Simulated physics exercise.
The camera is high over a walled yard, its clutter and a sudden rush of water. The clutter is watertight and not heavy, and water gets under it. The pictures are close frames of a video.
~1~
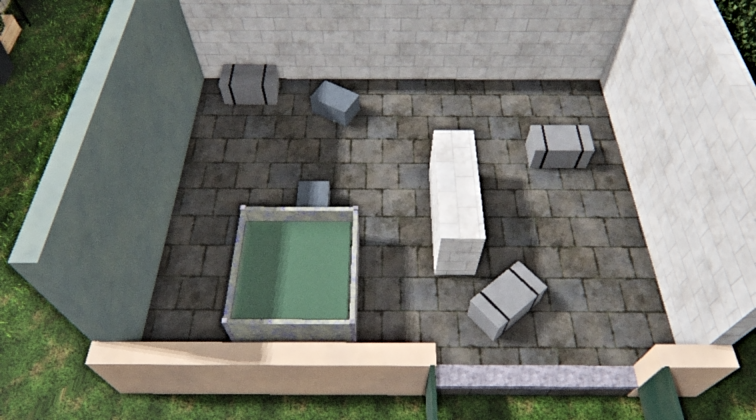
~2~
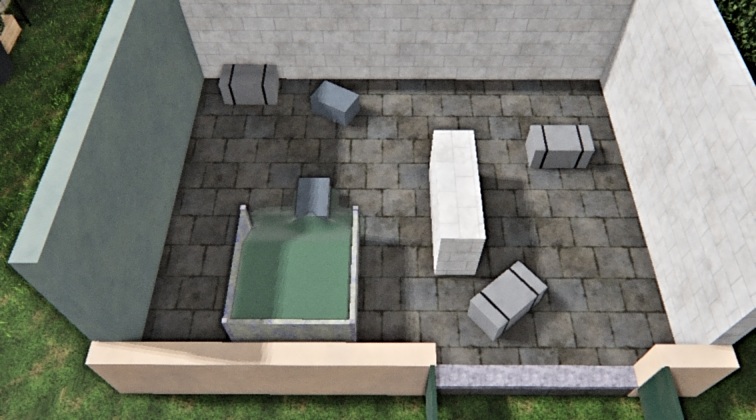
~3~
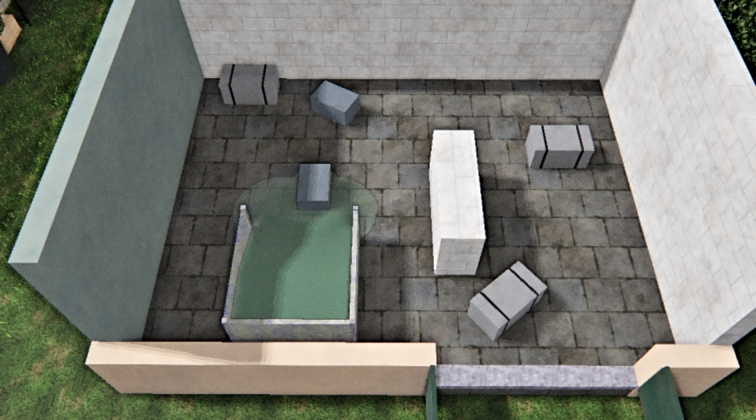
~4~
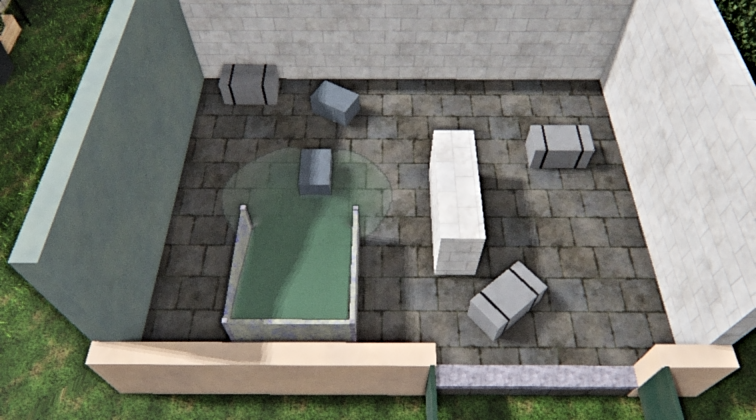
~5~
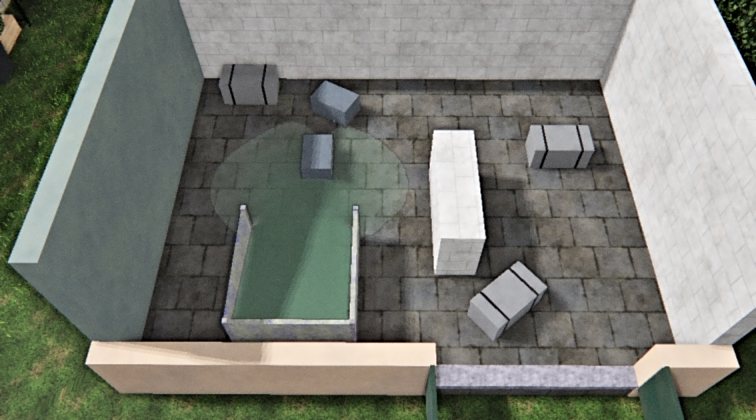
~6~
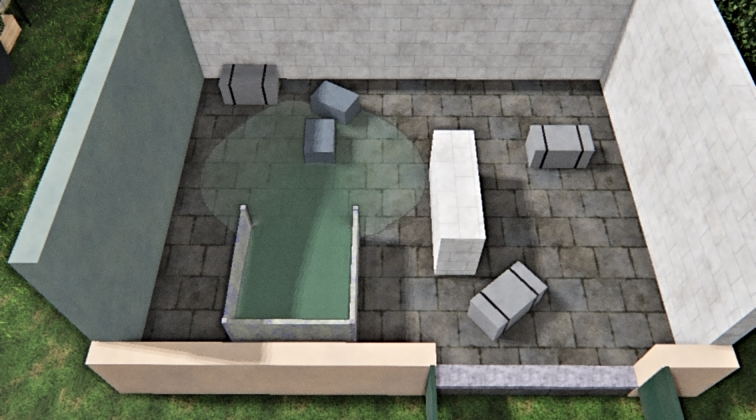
At first, a square tank of green water stands in a walled, paved yard among scattered grey blocks and a white slab. Then its back side opens and water spreads across the paving in a widening pool, pushing the small grey block behind the tank toward the back wall, near another block.
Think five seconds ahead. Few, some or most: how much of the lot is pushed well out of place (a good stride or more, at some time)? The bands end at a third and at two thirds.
Share: Between one and two thirds.
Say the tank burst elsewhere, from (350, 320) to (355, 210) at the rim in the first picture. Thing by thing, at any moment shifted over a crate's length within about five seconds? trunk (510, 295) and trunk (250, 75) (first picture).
In turn: Yes, short of that.
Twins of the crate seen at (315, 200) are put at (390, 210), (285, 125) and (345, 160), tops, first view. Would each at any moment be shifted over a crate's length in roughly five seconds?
In turn: No, moved that far, yes.
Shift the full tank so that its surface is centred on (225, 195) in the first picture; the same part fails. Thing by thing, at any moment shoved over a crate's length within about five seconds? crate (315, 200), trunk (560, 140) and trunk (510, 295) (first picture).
In that order: Short of that, not that far, not that far.
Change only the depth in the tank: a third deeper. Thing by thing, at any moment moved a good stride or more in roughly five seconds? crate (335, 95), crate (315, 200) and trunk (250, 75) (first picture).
In that order: Moved that far, shifted that much, swept aside.
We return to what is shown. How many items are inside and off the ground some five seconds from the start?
0 of them.
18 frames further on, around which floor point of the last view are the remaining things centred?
At about (414, 157).
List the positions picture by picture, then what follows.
In the first picture, a crate at (313, 200), on the bottom; a trunk at (562, 138) rests on the ground; 0 of 5 have shifted.
In the second picture, a crate at (313, 196), on the bottom, close to its start; a trunk at (562, 138) rests on the ground; 1 of 5 have shifted.
In the third picture, a crate at (314, 182) rests on the ground, close to its start; a trunk at (562, 138), on the bottom; 1 of 5 have shifted.
In the fourth picture, a crate at (315, 167), on the bottom, a stride from its start; a trunk at (562, 138), on the bottom; 1 of 5 have shifted.
In the fifth picture, a crate at (317, 151) rests on the ground, a stride from its start; a trunk at (562, 138) rests on the ground; 1 of 5 have shifted.
In the sixth picture, a crate at (319, 135), on the bottom, a stride from its start; a trunk at (562, 138), on the bottom; 1 of 5 have shifted.
A moment on, 1 of 5 are well off their spots; 0 afloat.
Next, 2 of 5 are well off their spots; 3 afloat.
Later, 3 of 5 are well off their spots; 3 afloat.
In the end, 3 of 5 are well off their spots, and 3 have been at some point; 0 afloat.
